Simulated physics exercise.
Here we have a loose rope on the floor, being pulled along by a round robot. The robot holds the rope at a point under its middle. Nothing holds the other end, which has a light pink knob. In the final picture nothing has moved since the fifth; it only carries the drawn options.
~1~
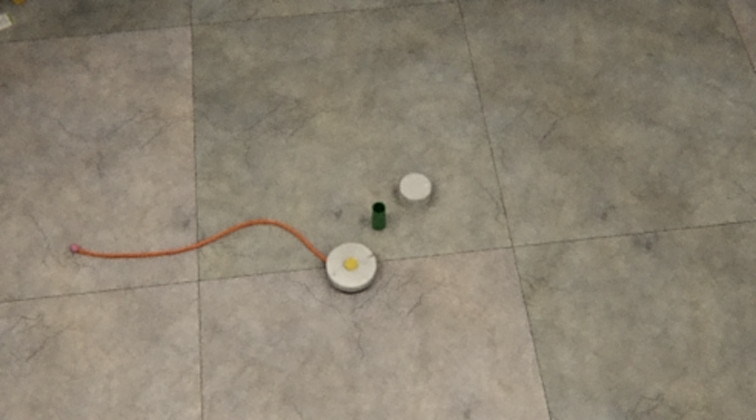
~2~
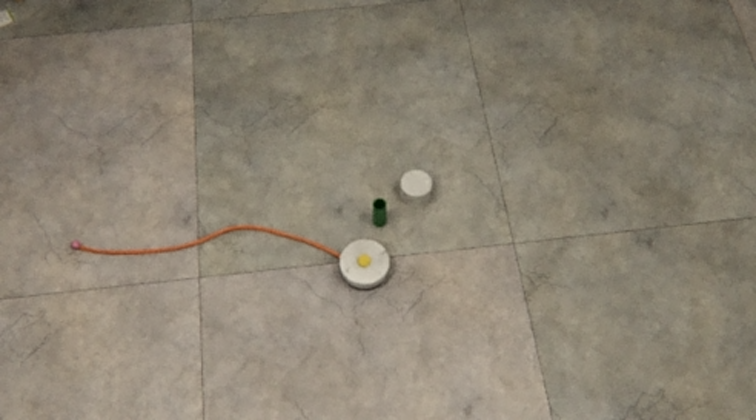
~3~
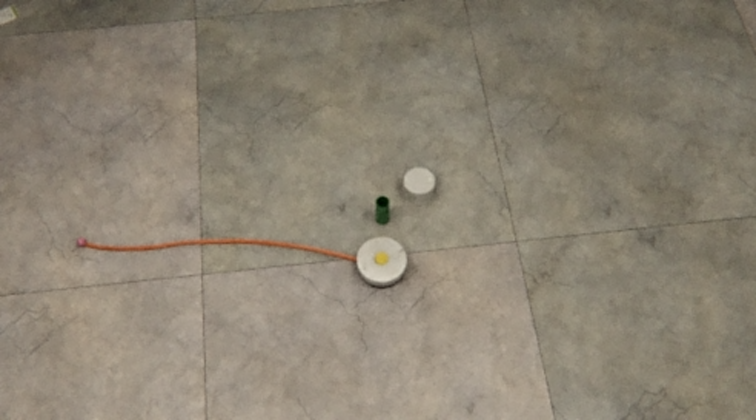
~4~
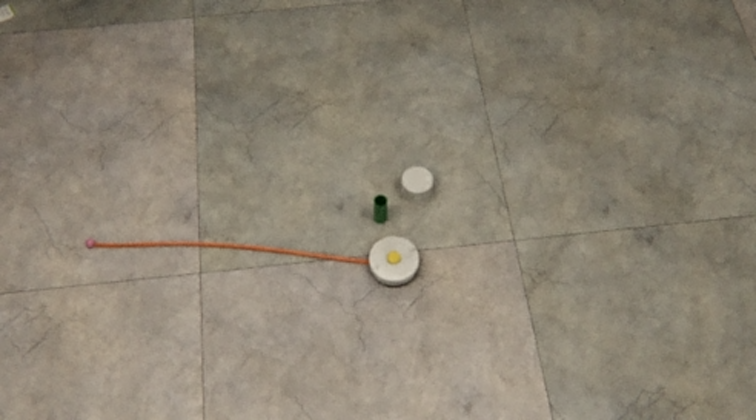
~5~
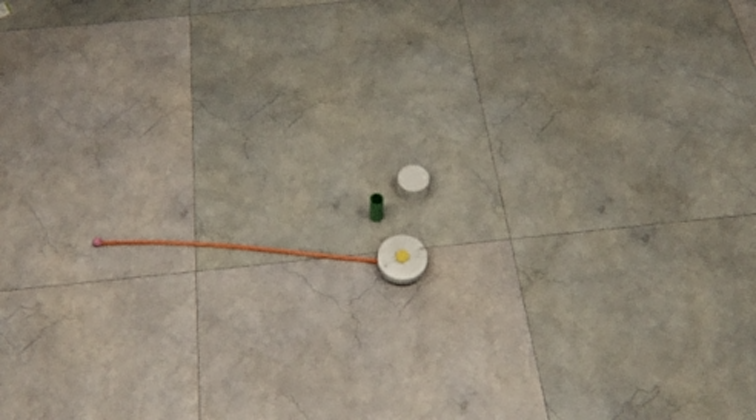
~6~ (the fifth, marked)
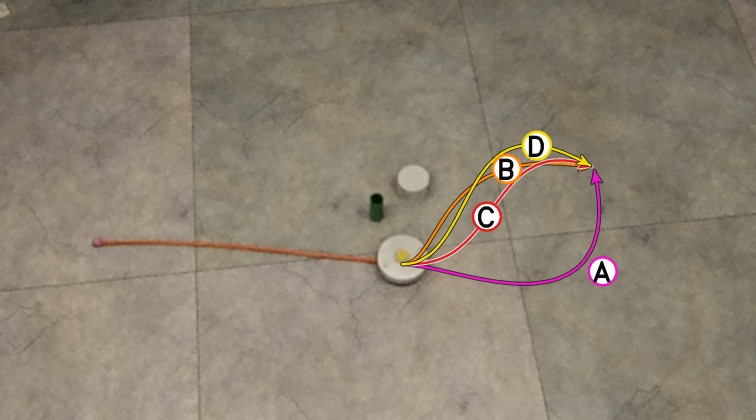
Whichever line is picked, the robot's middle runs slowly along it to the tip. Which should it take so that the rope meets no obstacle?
It should follow A.
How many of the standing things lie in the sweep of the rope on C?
It sweeps one.
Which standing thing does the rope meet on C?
It meets the green post.
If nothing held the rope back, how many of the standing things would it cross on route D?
It sweeps two.
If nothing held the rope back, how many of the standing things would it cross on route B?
Two.
On the marked copy, A from (402, 264) via (553, 280) to (594, 171); B from (402, 264) via (478, 183) to (592, 167); C from (402, 264) via (496, 204) to (592, 167); D from (402, 264) via (480, 176) to (590, 166).
Following A. Soon after the start, robot (516, 280), middle of the rope (358, 264), free end (209, 246).
Later, robot (599, 230), middle of the rope (450, 266), free end (299, 256).
In the end, robot (595, 163), middle of the rope (481, 244), free end (334, 259); nothing has been touched.
As for the rest, B meets the white tub and green post; C meets the green post; D meets the white tub and green post.
